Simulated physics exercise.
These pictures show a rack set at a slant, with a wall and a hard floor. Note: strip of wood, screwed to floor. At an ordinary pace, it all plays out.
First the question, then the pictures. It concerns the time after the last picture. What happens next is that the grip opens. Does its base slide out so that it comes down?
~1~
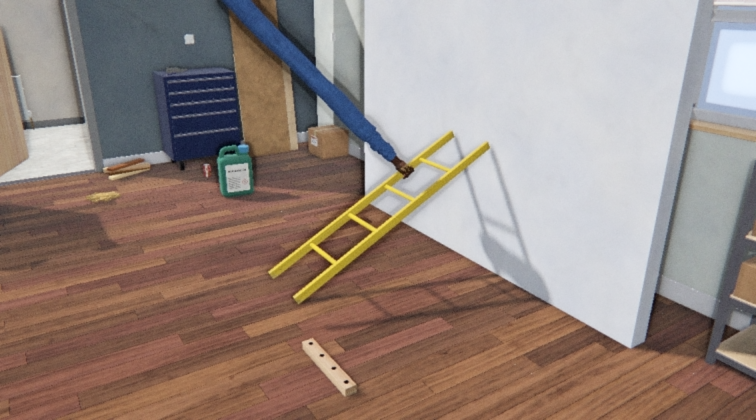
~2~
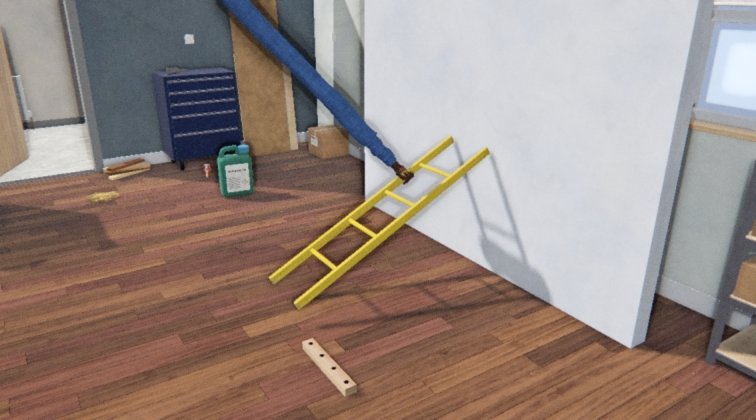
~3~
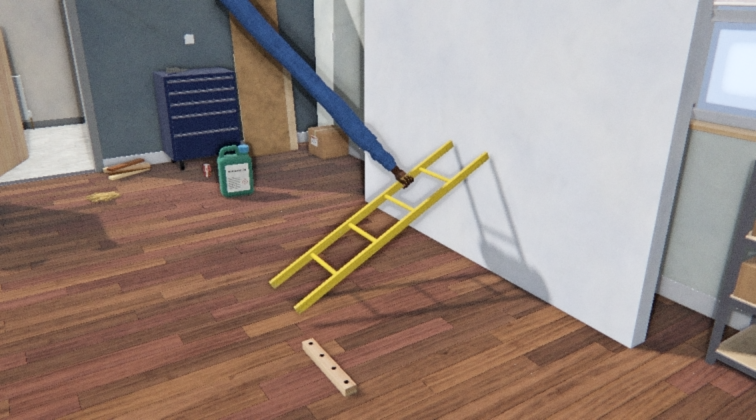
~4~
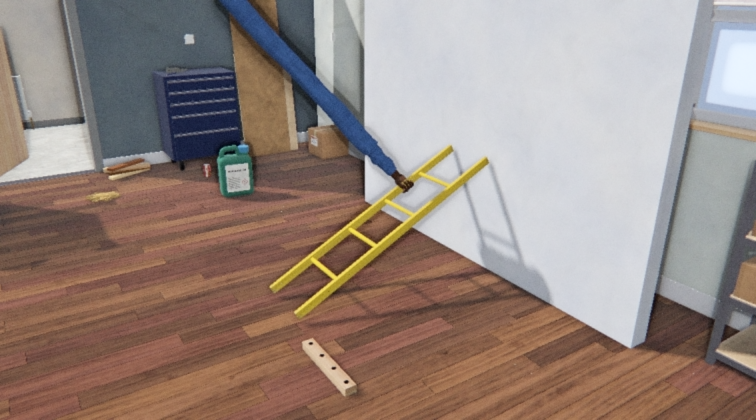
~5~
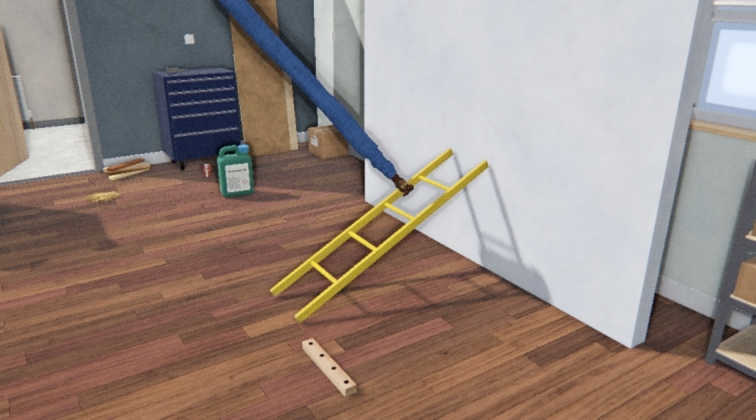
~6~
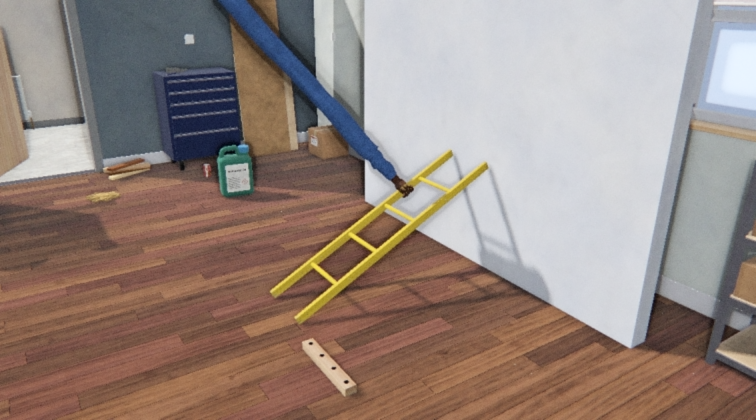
Yes, it slides down.
Then, 0.38 s later than the last frame, yellow rack tilted by 16° near (373, 260).
When it is over, the yellow rack slides out and falls, near (370, 281).
